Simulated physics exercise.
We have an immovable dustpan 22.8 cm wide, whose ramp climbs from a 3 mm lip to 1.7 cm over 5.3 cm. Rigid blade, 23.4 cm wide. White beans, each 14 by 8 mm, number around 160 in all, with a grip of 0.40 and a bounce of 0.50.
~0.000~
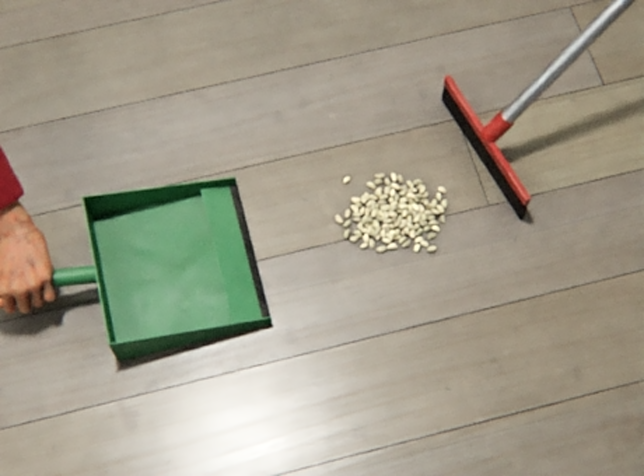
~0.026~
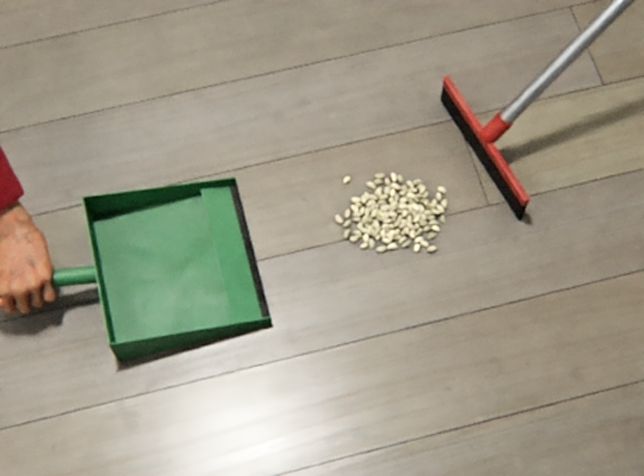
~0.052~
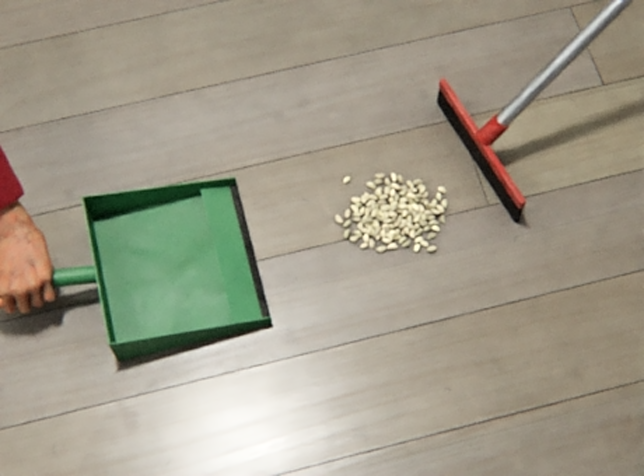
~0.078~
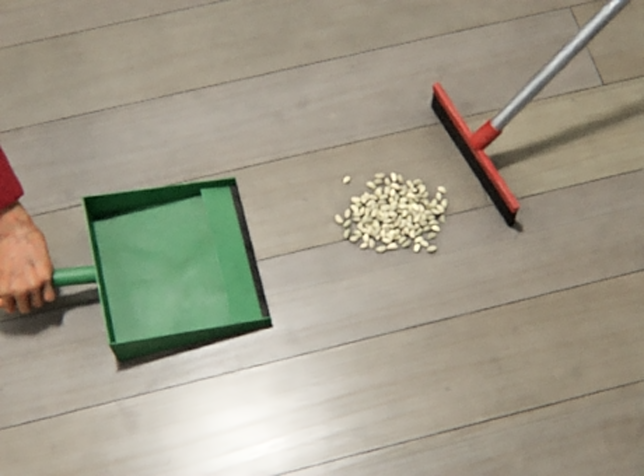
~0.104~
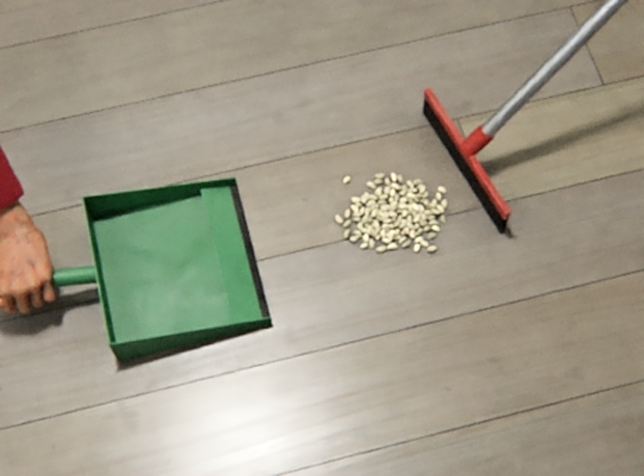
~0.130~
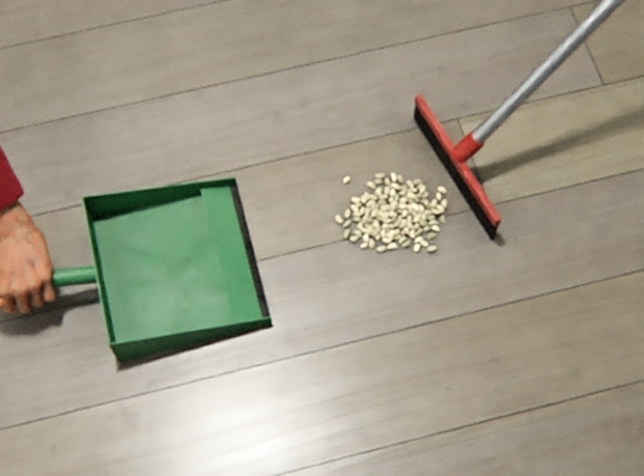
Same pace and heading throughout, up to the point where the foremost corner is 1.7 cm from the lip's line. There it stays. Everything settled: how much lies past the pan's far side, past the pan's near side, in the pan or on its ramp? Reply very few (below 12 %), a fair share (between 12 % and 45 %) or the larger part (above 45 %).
Past the pan's far side - very few; past the pan's near side - a fair share; in the pan or on its ramp - a fair share.
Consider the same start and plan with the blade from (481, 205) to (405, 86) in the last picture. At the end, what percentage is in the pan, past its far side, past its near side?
That ends as pan 10, far 5, and near 5.
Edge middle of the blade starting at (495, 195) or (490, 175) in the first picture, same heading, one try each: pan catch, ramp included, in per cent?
Close to 25 in a hundred, then close to 25 in a hundred.
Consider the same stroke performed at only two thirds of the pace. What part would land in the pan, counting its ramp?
Roughly 20 in a hundred.
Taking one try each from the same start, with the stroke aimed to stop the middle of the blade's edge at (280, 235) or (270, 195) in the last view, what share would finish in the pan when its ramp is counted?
Some 15 in a hundred and 10 in a hundred.
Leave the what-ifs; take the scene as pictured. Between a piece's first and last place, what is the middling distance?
That distance is close to 22 cm.
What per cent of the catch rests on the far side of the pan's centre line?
I'd put it near 20 per cent.
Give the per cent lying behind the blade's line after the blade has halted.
Close to 0 percent.
Then, at 0.34 s, middle of the blade 18 cm from the lip; 0 % over the lip, far side 0 %, near side 0 %.
Then, at 0.48 s, middle of the blade 9 cm from the lip; 0 % over the lip, far side 0 %, near side 10 %.
Then, at 0.75 s, middle of the blade 4 cm from the lip; 25 % over the lip, far side 0 %, near side 25 %.
By 2.6 s all is still; far side 0 %, near side 25 %, pan 20 %, in front of the lip or behind the blade 55 %.
